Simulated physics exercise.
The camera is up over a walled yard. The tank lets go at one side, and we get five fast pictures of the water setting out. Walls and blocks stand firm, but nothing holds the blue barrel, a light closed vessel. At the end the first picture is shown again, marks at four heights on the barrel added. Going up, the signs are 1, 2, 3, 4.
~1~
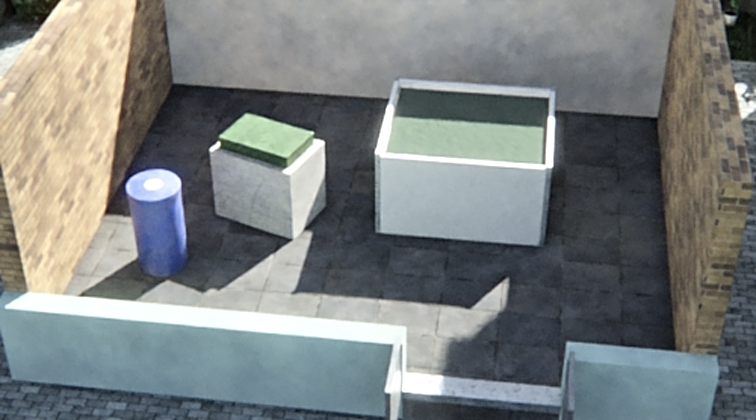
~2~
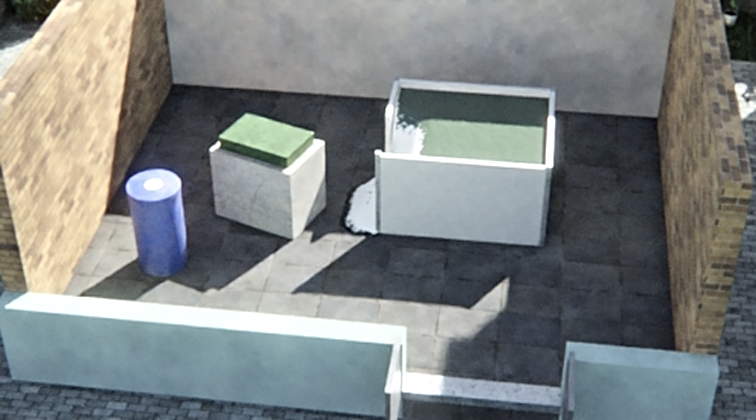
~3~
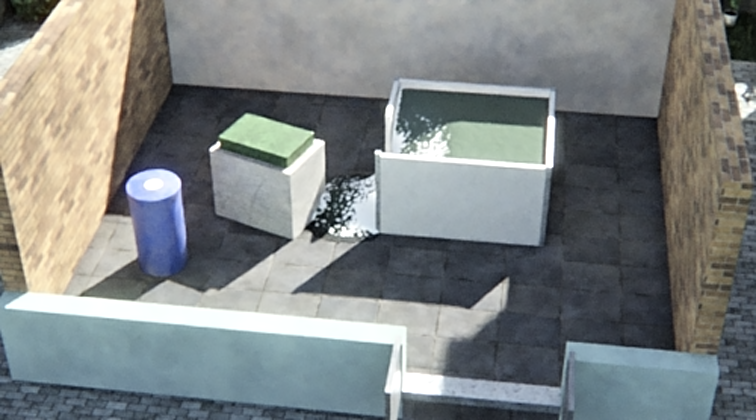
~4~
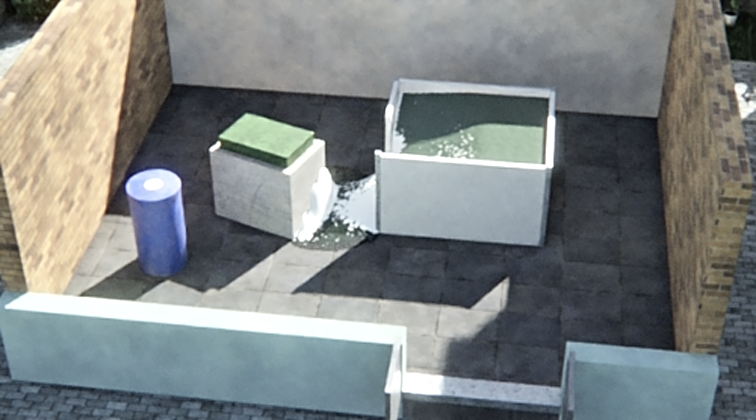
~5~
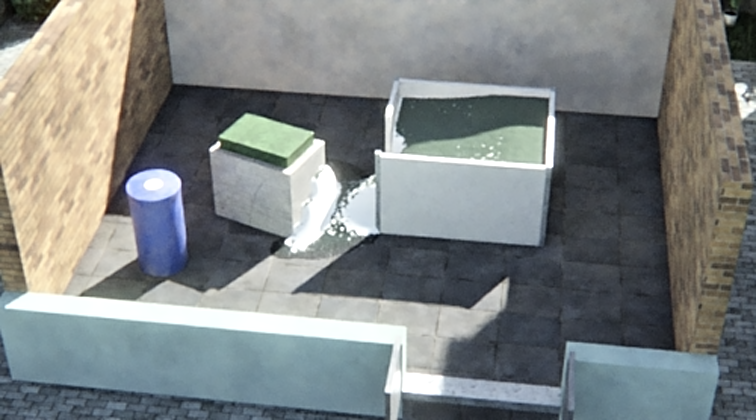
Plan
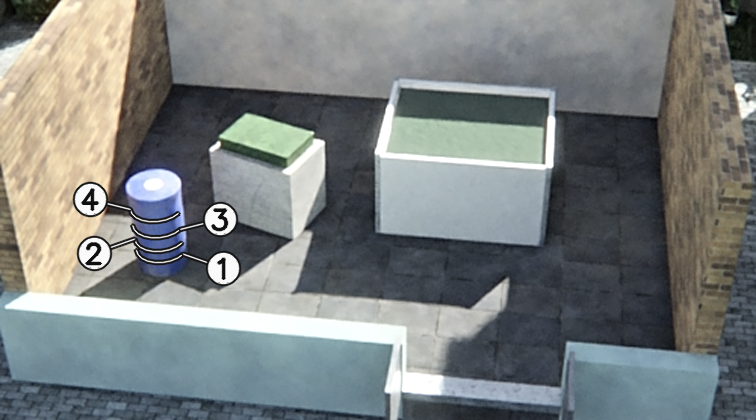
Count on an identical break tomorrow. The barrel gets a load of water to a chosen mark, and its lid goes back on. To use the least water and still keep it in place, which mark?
1.
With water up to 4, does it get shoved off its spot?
No, that is safe.
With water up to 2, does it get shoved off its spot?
No, that is safe.
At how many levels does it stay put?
All four.
On the marked copy, 1 at (154, 262); 2 at (153, 251); 3 at (151, 237); 4 at (149, 221); from the bottom up 1, 2, 3, 4.
Choosing 1, it does not move.
Choosing 2, it does not move.
Choosing 3, it does not move.
Choosing 4, it does not move.
